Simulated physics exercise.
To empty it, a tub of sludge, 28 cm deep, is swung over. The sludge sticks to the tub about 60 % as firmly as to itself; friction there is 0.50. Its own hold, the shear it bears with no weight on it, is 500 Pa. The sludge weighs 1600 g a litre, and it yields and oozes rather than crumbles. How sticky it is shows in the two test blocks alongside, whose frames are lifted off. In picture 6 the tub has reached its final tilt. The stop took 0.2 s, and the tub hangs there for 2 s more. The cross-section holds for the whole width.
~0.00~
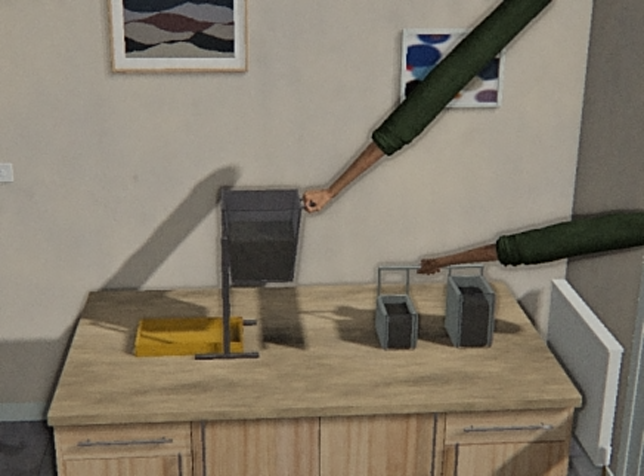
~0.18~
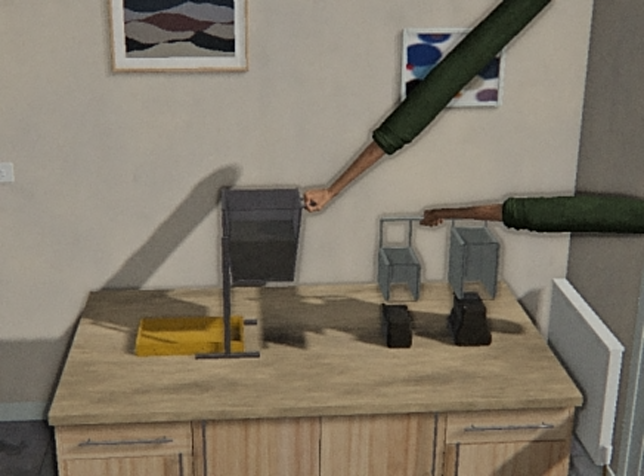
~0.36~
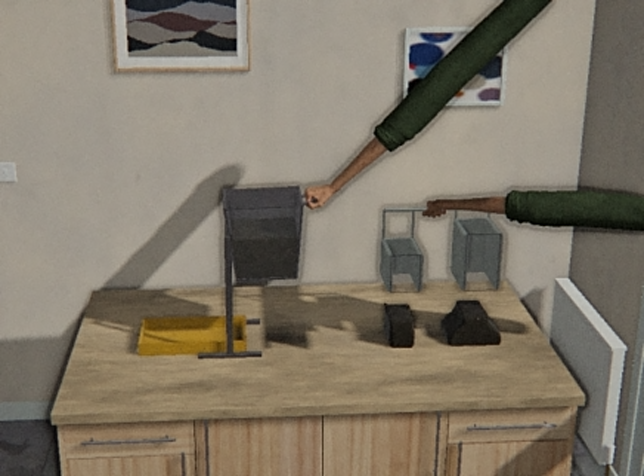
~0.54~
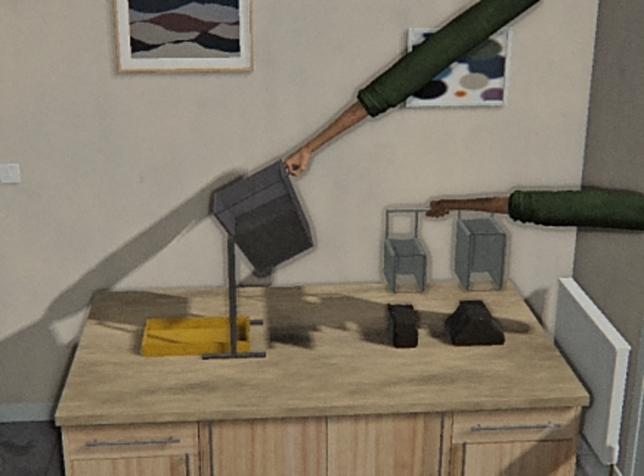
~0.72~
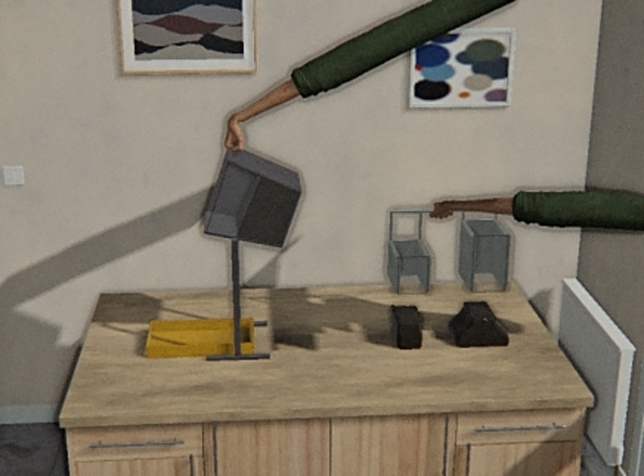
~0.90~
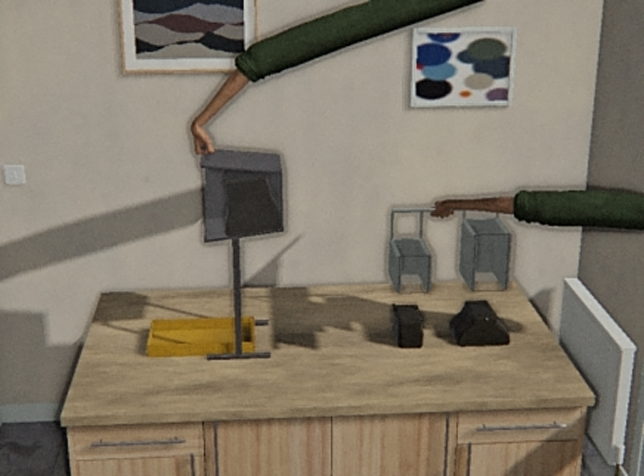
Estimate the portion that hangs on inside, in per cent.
The portion that hangs on inside is near 55 %.
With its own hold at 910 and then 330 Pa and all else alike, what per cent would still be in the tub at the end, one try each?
In turn about 100 %, 45 %.
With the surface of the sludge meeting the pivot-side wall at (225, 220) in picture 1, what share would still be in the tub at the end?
It would be near 35 %.
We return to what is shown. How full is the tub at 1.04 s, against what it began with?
About 95 %.
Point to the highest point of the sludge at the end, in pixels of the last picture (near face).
At about (262, 212).
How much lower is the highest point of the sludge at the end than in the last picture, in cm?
Roughly 12 cm.
After 1.04 s, the tub is at 91 degrees and holds 96 %.
After 1.21 s, the tub is at 91 degrees and holds 66 %.
After 1.38 s, the tub is at 91 degrees and holds 55 %.
After 1.55 s, the tub is at 91 degrees and holds 55 %.
After 2.90 s, the tub is at 91 degrees and holds 55 %.
